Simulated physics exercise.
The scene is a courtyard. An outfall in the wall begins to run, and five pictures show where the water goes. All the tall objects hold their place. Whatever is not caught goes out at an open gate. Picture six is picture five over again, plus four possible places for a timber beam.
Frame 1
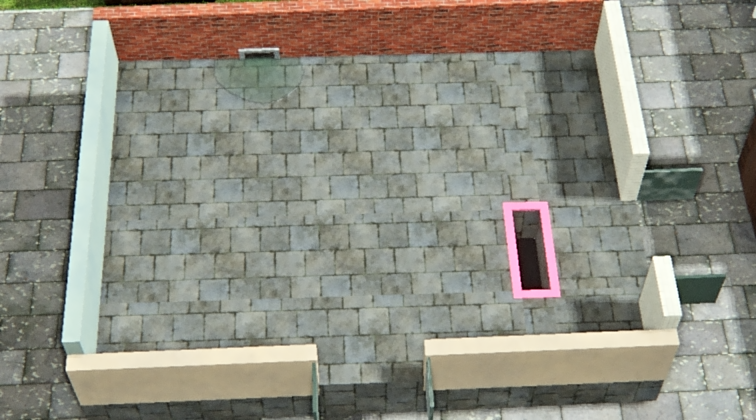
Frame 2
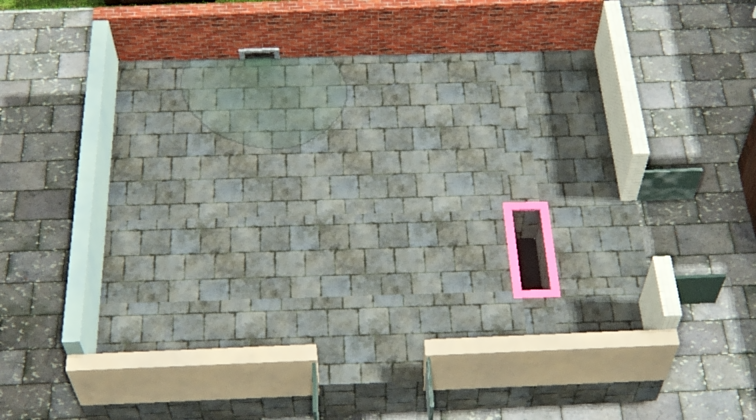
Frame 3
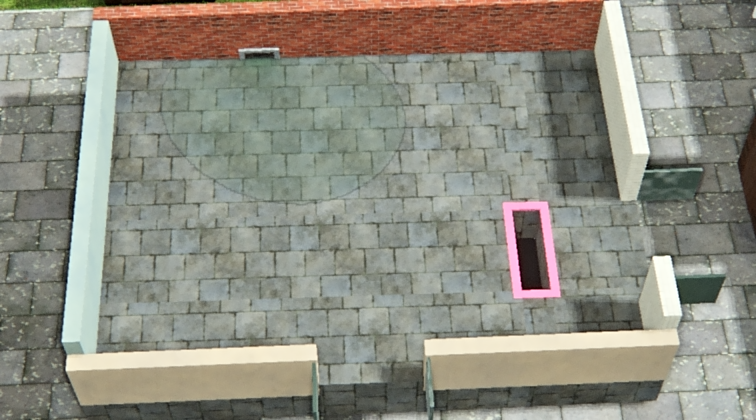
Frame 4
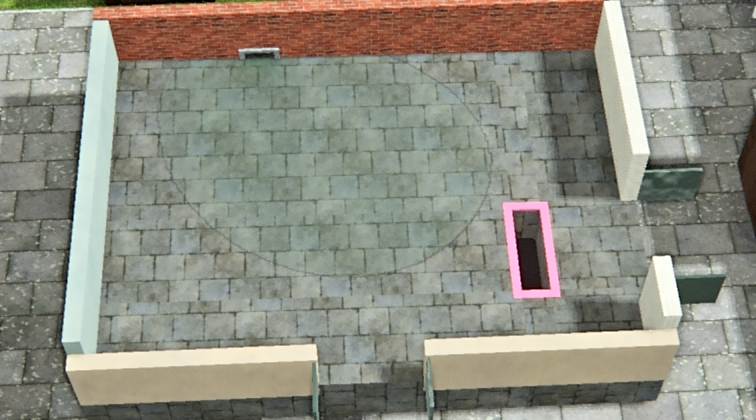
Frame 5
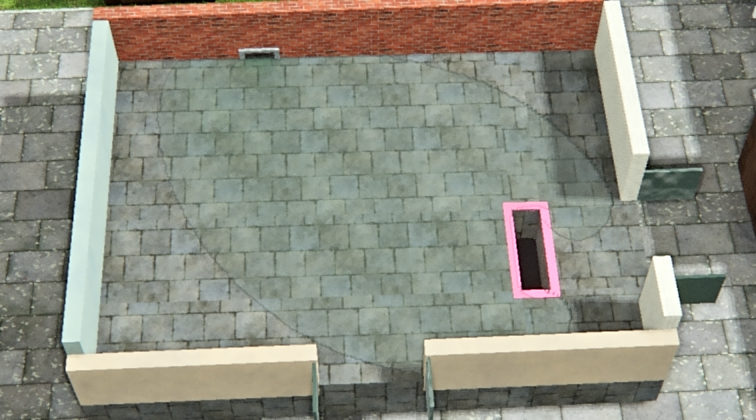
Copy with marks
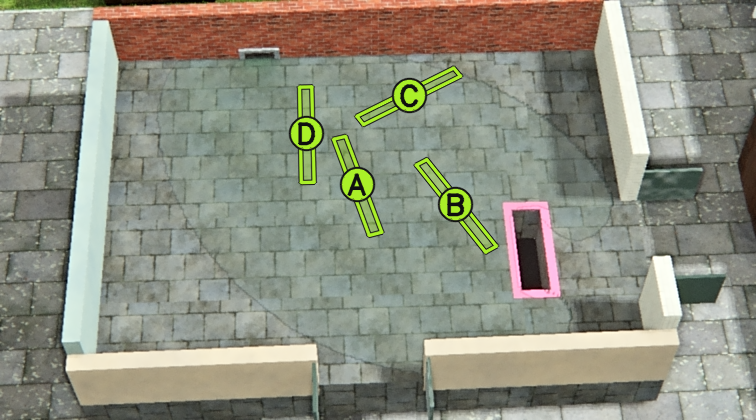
A paved courtyard of grey stone is seen from high above, the view held still. A red brick wall with a small grey outlet runs along the back, pale walls close the other sides, dark green gates stand open at the right and front, and a pink-rimmed pit sits right of centre. Thin greenish water spreads from the outlet across the paving, widening toward the front and right until it reaches the pit.
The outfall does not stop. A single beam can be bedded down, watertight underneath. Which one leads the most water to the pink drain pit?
C beats the others.
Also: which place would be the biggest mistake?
That is place D.
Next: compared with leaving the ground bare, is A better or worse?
It is worse.
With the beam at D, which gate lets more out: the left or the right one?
The right one.
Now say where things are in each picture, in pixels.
Outfall at (260, 54); pink drain pit at (531, 249); open gate at (630, 250); open gate at (371, 368); water covers 2 % of the ground and shows as far out as (283, 92); pink drain pit still dry.
Water covers 9 % of the ground and shows as far out as (283, 143); pink drain pit still dry.
Water covers 19 % of the ground and shows as far out as (304, 202); pink drain pit still dry.
Water covers 37 % of the ground and shows as far out as (409, 262); pink drain pit still dry.
Water covers 59 % of the ground and shows as far out as (558, 310); pink drain pit taking water.
On the marked copy, A from (339, 137) to (375, 233); B from (421, 162) to (491, 249); C from (360, 120) to (457, 72); D from (307, 182) to (305, 87).
If A is chosen, about 20 % of the stream runs into the pink drain pit, about 80 % out by the gates.
If B is chosen, about 24 % of the stream runs into the pink drain pit, about 76 % out by the gates.
If C is chosen, about 36 % of the stream runs into the pink drain pit, about 64 % out by the gates.
If D is chosen, about 15 % of the stream runs into the pink drain pit, about 85 % out by the gates.
